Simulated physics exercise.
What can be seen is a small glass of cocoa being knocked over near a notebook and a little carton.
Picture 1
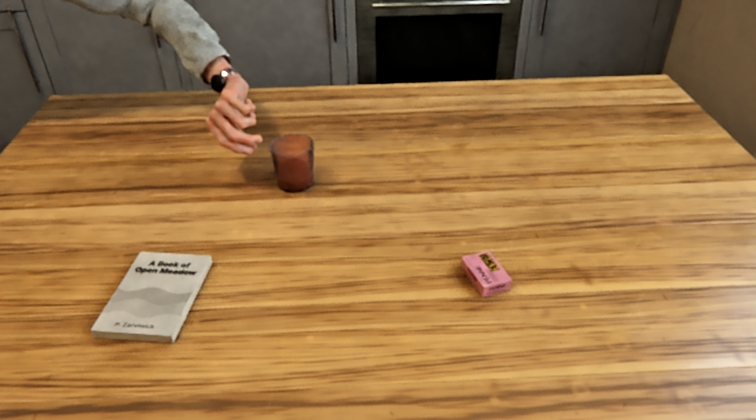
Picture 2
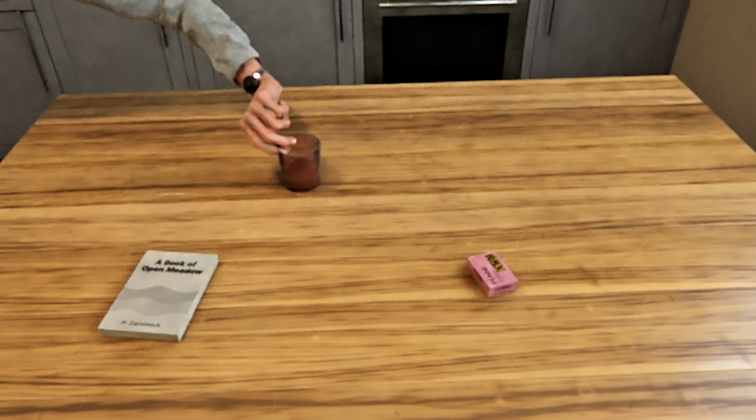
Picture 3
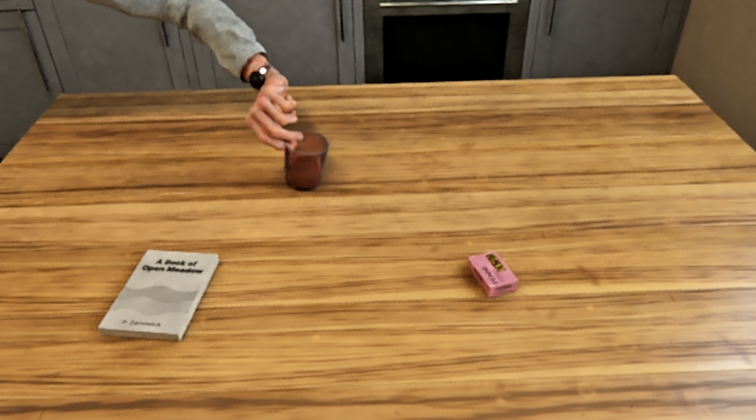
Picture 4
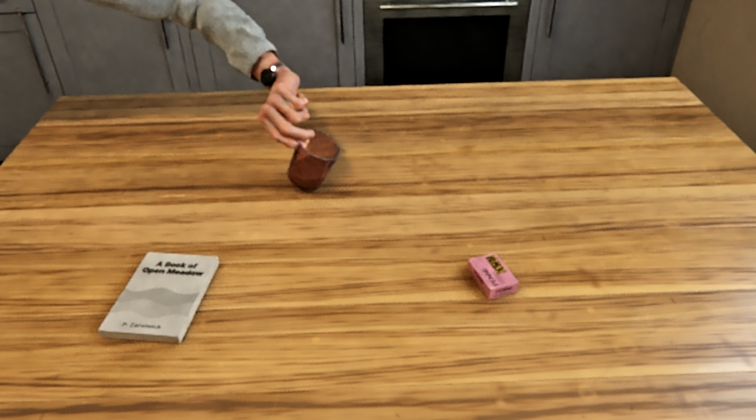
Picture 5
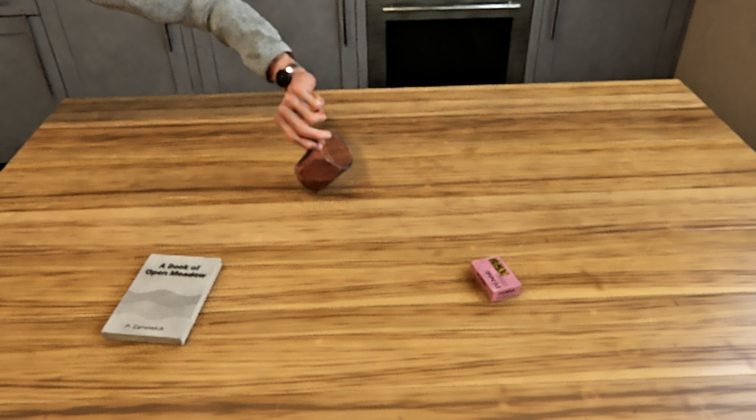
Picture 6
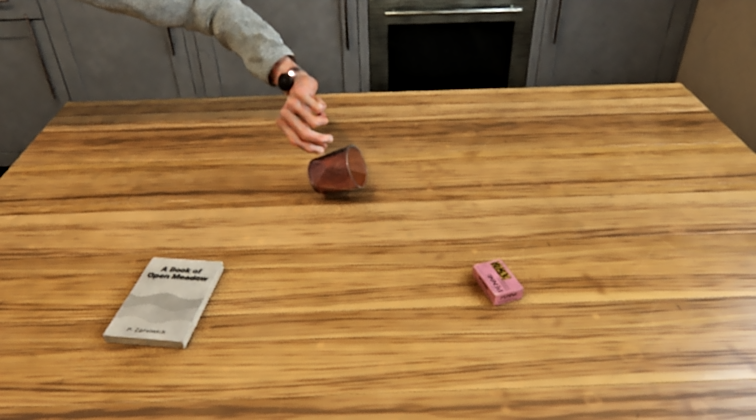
A hand pushes a small dark red glass rightward until it leans steeply over the wooden table.
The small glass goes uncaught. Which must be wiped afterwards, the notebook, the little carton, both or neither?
Well, the notebook is left dry, while the little carton is left dry.
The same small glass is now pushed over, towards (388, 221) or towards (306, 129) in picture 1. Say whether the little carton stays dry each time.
For the first try it becomes wetted; for the other it is missed.
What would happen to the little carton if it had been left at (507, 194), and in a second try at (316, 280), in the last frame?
Try one: It gets hit. Try two: It stays clear.
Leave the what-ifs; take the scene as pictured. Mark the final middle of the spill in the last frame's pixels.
Its centre lies at roughly (478, 207) in the last picture.
Soon after, the puddle covers about as much as a saucer; the notebook is dry; the little carton is dry.
Later, the puddle covers about as much as a plate; the notebook is dry; the little carton is dry.
In the end, the puddle covers about as much as a plate; the notebook is dry; the little carton is dry.
